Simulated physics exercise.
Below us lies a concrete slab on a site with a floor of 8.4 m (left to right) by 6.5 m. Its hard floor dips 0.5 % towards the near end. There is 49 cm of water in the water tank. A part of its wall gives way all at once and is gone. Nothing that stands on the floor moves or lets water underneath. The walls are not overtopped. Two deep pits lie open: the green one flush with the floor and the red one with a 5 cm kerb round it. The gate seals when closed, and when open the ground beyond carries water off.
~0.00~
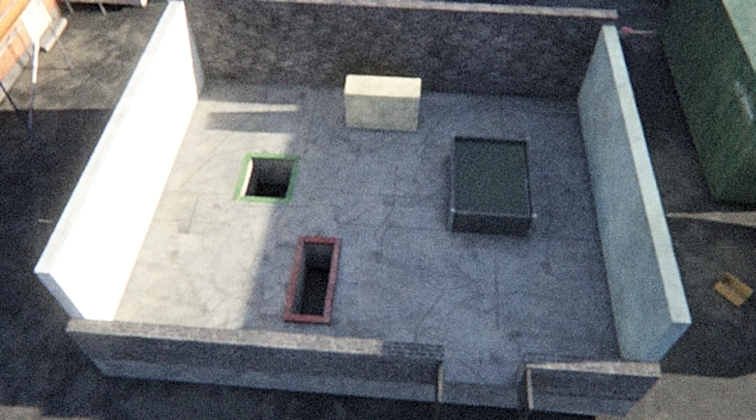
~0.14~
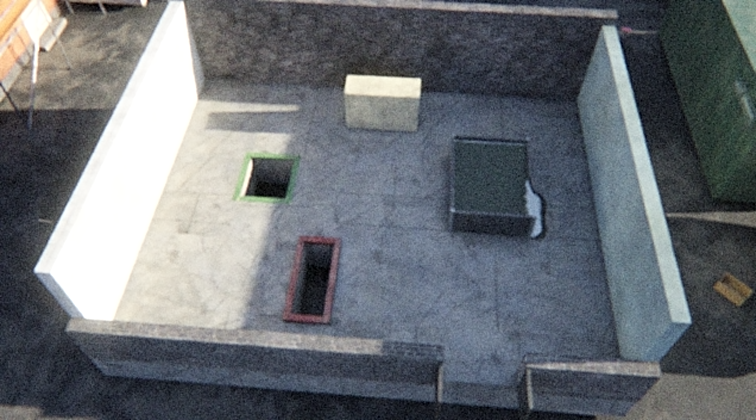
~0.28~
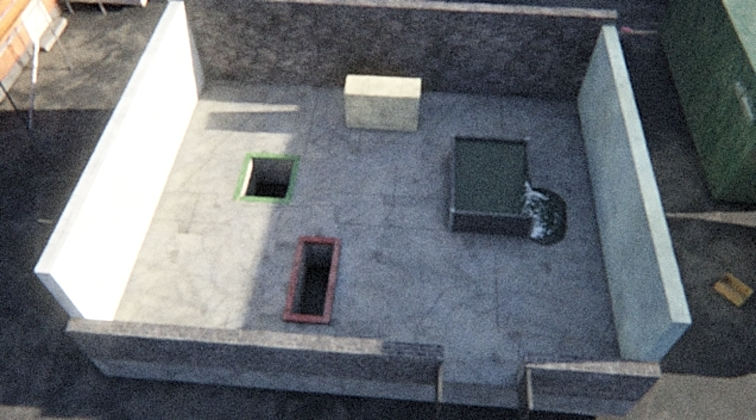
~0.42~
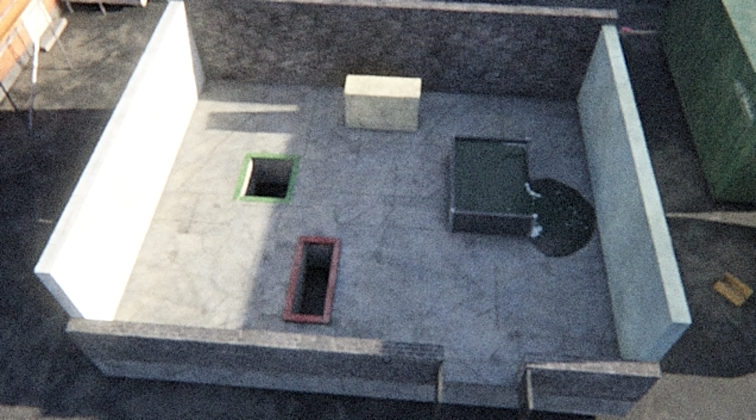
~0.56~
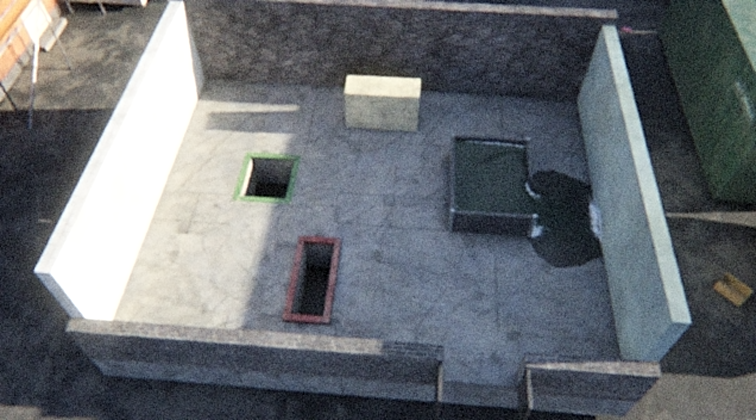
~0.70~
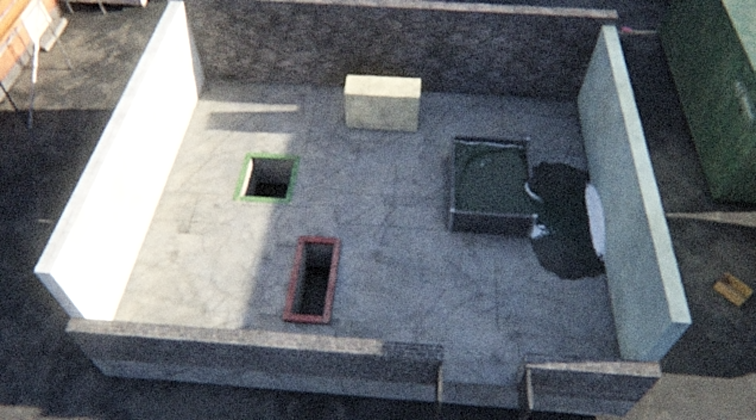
A dark water tank's right side gives way and water spreads across the slab to the right wall.
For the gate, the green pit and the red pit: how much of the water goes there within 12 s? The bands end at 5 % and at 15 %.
Shares: The gate takes from 5 to 15 %; the green pit takes not even 5 %; the red pit takes under 5 %.
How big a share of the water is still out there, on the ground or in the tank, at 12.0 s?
Some 90 per cent remains.
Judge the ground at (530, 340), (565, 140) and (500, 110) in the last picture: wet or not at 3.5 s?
In that order: Under water, under water, wet.
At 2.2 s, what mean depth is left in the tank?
About 25 cm.
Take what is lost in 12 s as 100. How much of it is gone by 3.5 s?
About 5 per cent.
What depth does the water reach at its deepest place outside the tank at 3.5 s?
Up to some 18 cm.
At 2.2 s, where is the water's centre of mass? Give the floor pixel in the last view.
Near (530, 212).
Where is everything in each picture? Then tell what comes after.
The first frame shows the water tank at (491, 177) is whole and still, 49 cm deep.
In the second frame, water pours out at (527, 208) and has run 0.5 m, to (535, 195); deepest outside 25 cm, 49 cm at the water tank's back.
In the third frame, water pours out at (527, 209) and has run 0.8 m, to (558, 199); deepest outside 25 cm, 49 cm at the water tank's back.
In the fourth frame, the front is at (587, 206), 1.2 m from the gap at (527, 210); 1.5 m2 of floor is under water; 49 cm left at the back of the water tank.
In the fifth frame, the front is at (600, 250), 1.5 m from the gap at (527, 210); 2.0 m2 of floor is under water; 46 cm left at the back of the water tank.
In the sixth frame, the front is at (588, 175), 1.7 m from the gap at (527, 209); 2.3 m2 of floor is under water; 42 cm left at the back of the water tank.
After 1.4 s water covers 5 % of the floor and is deepest (34 cm) near (593, 223); gone so far, the gate 0 %, the green pit 0 %, the red pit 0 %.
After 2.2 s water covers 15 % of the floor and is deepest (27 cm) near (618, 380); gone so far, the gate 0 %, the green pit 0 %, the red pit 0 %.
After 3.5 s water covers 25 % of the floor and is deepest (18 cm) near (607, 379); gone so far, the gate 1 %, the green pit 0 %, the red pit 0 %.
After 7.0 s water covers 50 % of the floor and is deepest (10 cm) near (618, 380); gone so far, the gate 5 %, the green pit 0 %, the red pit 0 %.
After 12.0 s water covers 75 % of the floor and is deepest (5 cm) near (572, 376); gone so far, the gate 8 %, the green pit 2 %, the red pit 0 %.
